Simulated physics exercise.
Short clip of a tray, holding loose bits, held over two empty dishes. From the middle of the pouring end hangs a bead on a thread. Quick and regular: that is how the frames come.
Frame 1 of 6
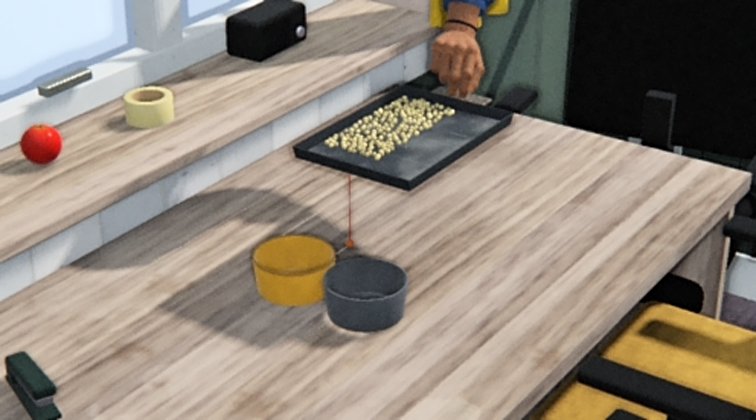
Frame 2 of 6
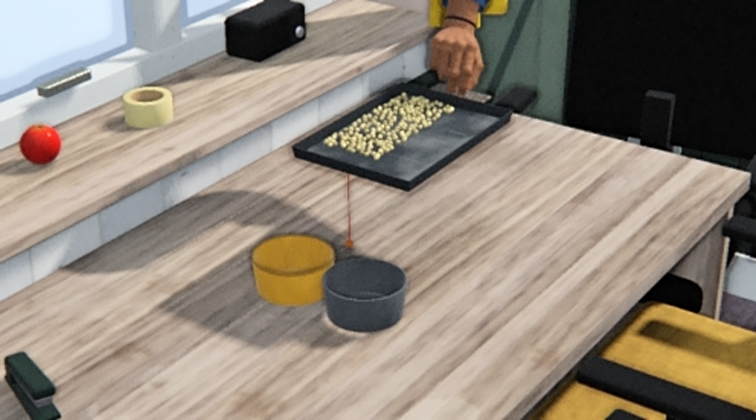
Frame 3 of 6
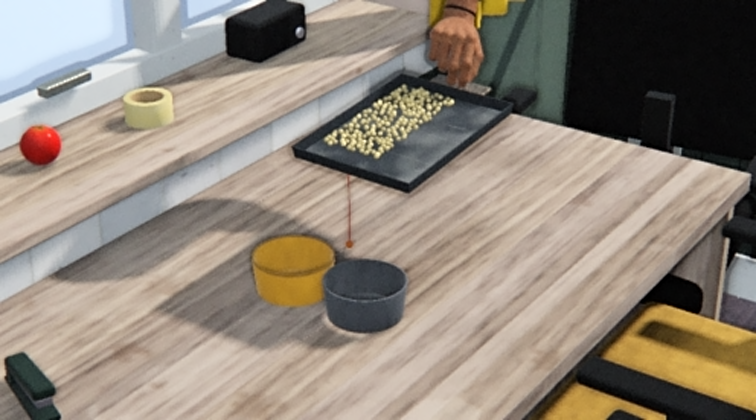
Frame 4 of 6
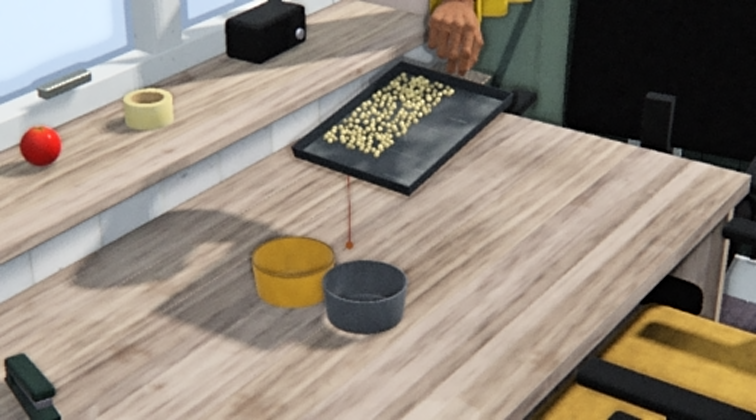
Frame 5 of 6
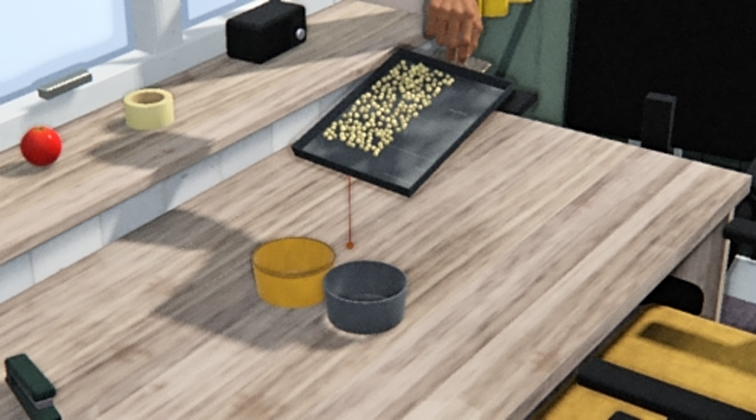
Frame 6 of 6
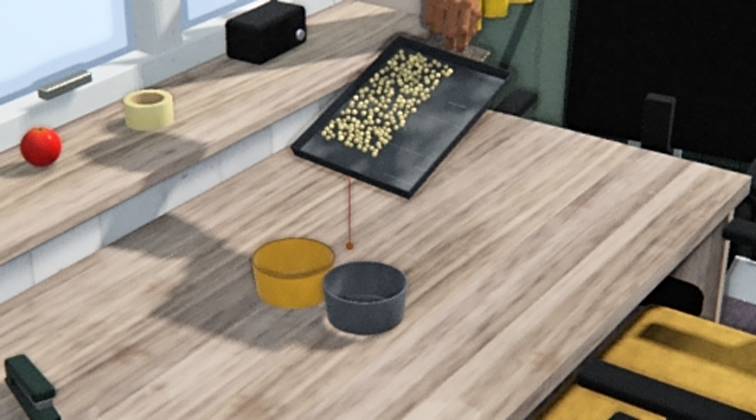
On a wooden counter, a hand holds a dark tray of pale beans above a yellow dish and a gray dish, then steadily raises its far end, tilting the tray toward them as some beans begin to shift.
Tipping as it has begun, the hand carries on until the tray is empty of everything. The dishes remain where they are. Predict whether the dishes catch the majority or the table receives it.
The dishes catch the majority.
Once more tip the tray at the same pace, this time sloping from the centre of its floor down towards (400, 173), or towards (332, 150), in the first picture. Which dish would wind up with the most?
The right-side dish, then the left-side dish.
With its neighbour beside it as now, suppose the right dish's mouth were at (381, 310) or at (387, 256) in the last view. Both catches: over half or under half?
Short of half and then Short of half.
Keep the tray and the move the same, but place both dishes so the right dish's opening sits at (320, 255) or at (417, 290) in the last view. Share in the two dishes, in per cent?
Roughly 10 per cent, then roughly 90 per cent.
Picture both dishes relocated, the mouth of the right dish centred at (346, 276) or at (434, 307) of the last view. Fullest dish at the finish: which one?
The first try: The right-side dish. The second: The left-side dish.
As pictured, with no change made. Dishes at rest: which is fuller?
The right-positioned one, it's fuller.
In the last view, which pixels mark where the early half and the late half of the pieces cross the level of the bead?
Early half: (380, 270); late half: (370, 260).
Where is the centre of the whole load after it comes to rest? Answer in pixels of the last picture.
Near (368, 315).
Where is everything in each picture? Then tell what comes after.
In the first picture, corners of the pouring end (295, 146) and (409, 179), level; middle of the load (391, 126), soya beans; left dish (269, 285); right dish (341, 311); bead on its thread (350, 243).
In the second picture, corners of the pouring end (294, 146) and (409, 180), level; middle of the load (391, 125).
In the third picture, corners of the pouring end (294, 146) and (409, 182), tipped barely, lowest at the right corner; middle of the load (391, 120).
In the fourth picture, corners of the pouring end (294, 146) and (408, 185), tipped a little, lowest at the right corner; middle of the load (390, 113).
In the fifth picture, corners of the pouring end (294, 146) and (408, 187), tipped a little, lowest at the right corner; middle of the load (390, 106).
In the sixth picture, corners of the pouring end (293, 146) and (408, 190), tipped clearly, lowest at the right corner; middle of the load (388, 101), roughly a quarter on the move; left dish (269, 288); right dish (341, 314).
Just after the last frame, tray tipped steeply; the larger part on the tray; just a few in the right dish; roughly a quarter in the air.
A moment on, tray tipped right over; roughly two thirds on the tray; roughly a quarter in the right dish; just a few in the left dish; about a tenth outside both; about a tenth in the air.
Further on, tray tipped past a quarter turn; the larger part in the right dish; about a tenth in the left dish; roughly a quarter outside both.
When it is over, tray tipped past a quarter turn; the larger part in the right dish; about a tenth in the left dish; roughly a quarter outside both.
